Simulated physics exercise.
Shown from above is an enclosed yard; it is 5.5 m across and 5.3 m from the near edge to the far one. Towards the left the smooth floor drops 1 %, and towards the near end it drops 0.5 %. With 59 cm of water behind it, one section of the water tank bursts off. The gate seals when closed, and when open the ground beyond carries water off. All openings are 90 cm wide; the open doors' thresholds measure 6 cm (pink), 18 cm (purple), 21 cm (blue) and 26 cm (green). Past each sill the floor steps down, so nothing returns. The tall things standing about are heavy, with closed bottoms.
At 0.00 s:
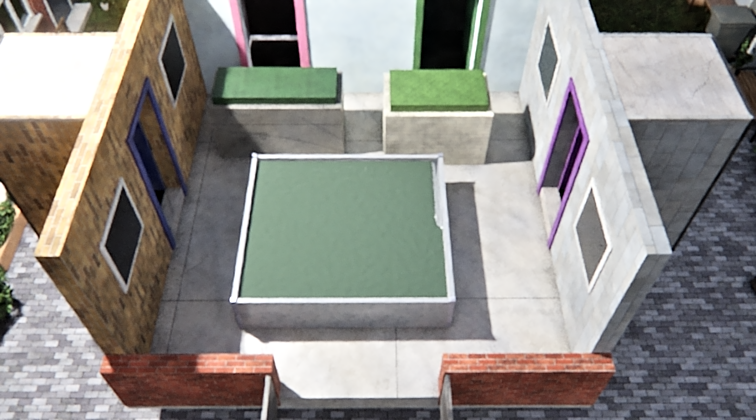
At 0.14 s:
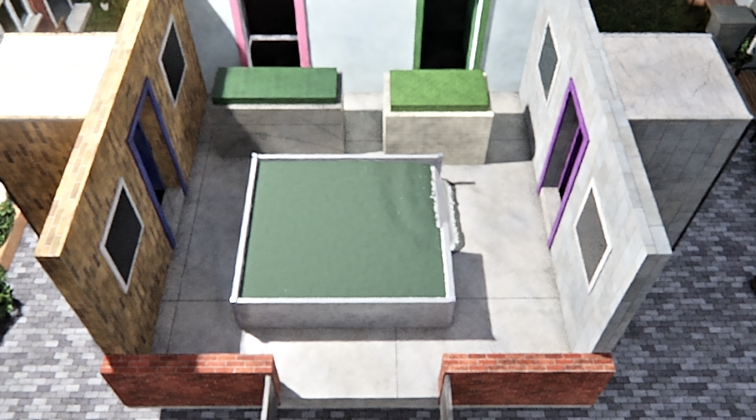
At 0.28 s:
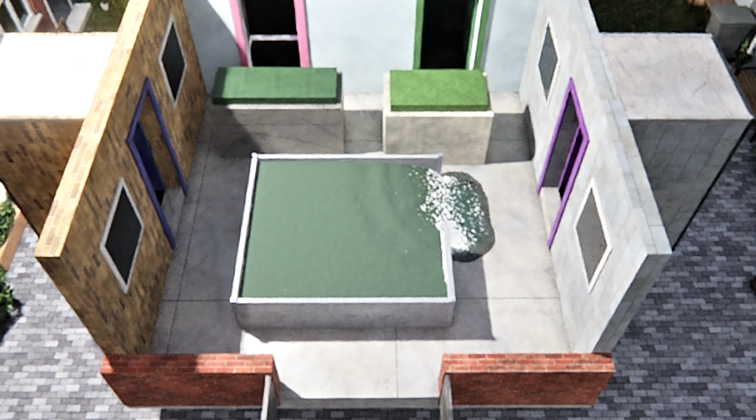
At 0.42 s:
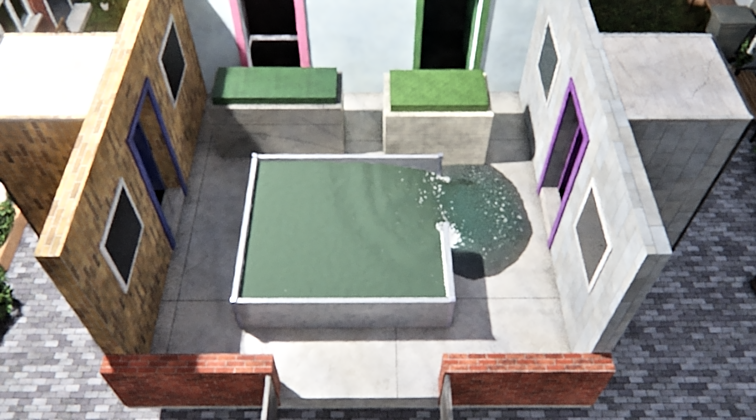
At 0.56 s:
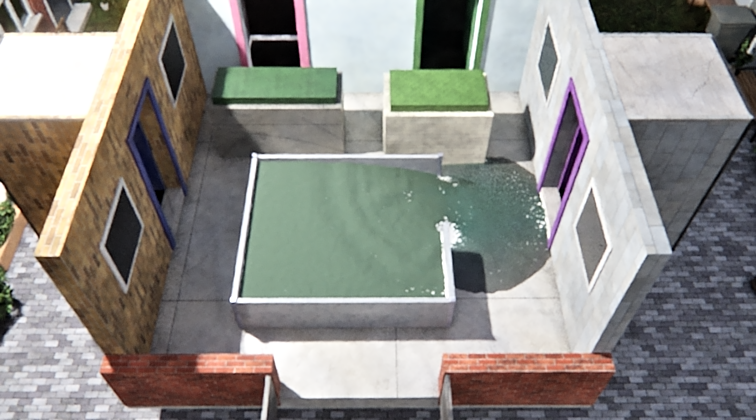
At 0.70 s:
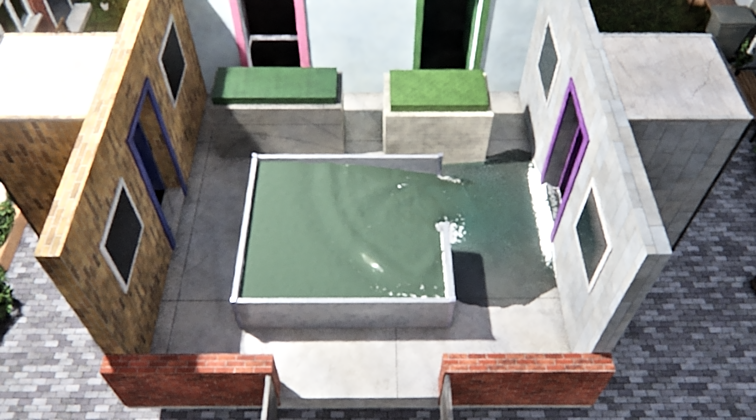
Green water bursts through the tank's right side and spreads across the floor to the right wall.
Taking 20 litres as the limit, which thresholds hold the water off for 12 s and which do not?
At the pink door the limit will be crossed. At the purple door the limit will be crossed. At the blue door the limit will not be crossed. At the green door the limit will not be crossed.
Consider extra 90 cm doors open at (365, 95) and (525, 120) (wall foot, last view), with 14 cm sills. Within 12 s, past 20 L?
In that order: Not over, above.
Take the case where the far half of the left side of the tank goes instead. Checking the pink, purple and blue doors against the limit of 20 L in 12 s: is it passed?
Then: Pink past it, purple under, blue past it.
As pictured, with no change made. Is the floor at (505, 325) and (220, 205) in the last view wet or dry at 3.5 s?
I'd call them drenched and then spared.
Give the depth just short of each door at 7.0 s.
In centimetres - pink: 8, purple: 18, blue: 6, green: 12.
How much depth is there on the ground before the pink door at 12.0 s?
13.5 cm or so.
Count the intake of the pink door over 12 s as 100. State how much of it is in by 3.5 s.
Roughly 0%.
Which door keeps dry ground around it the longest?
The blue door is last.
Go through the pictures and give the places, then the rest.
Still water, 59 cm deep, in the water tank at (346, 226), in the first frame.
The front is at a hidden place, 0.7 m from the gap at (439, 210); 0.2 m2 of floor is under water; 59 cm left at the back of the water tank, in the second frame.
The front is at (462, 177), 0.9 m from the gap at (438, 210); 0.9 m2 of floor is under water; 59 cm left at the back of the water tank, in the third frame.
The front is at (526, 235), 1.3 m from the gap at (438, 211); 2.0 m2 of floor is under water; 59 cm left at the back of the water tank, in the fourth frame.
The front is at (549, 249), 1.7 m from the gap at (438, 211); 3.0 m2 of floor is under water; 59 cm left at the back of the water tank, in the fifth frame.
Water pours out at (438, 210) and has run 1.9 m, to (531, 159); typically 7 cm deep outside, 59 cm at the water tank's back, in the sixth frame.
After 1.4 s water covers 20 % of the floor and is deepest (38 cm) near (530, 174); pink door not reached, purple door 36 cm at the sill, 54 L in, blue door not reached, green door not reached.
After 2.2 s water covers 35 % of the floor and is deepest (38 cm) near (534, 191); pink door not reached, purple door 39 cm at the sill, 143 L in, blue door not reached, green door 13 cm at the sill, 0 L in.
After 3.5 s water covers 60 % of the floor and is deepest (31 cm) near (516, 96); pink door 3 cm at the sill, 0 L in, purple door 29 cm at the sill, 266 L in, blue door not reached, green door 17 cm at the sill, 0 L in.
After 7.0 s water covers 95 % of the floor and is deepest (22 cm) near (206, 105); pink door 8 cm at the sill, 7 L in, purple door 18 cm at the sill, 323 L in, blue door 6 cm at the sill, 0 L in, green door 12 cm at the sill, 0 L in.
After 12.0 s water covers 95 % of the floor and is deepest (20 cm) near (145, 380); pink door 14 cm at the sill, 84 L in, purple door 10 cm at the sill, 324 L in, blue door 9 cm at the sill, 0 L in, green door 7 cm at the sill, 0 L in.
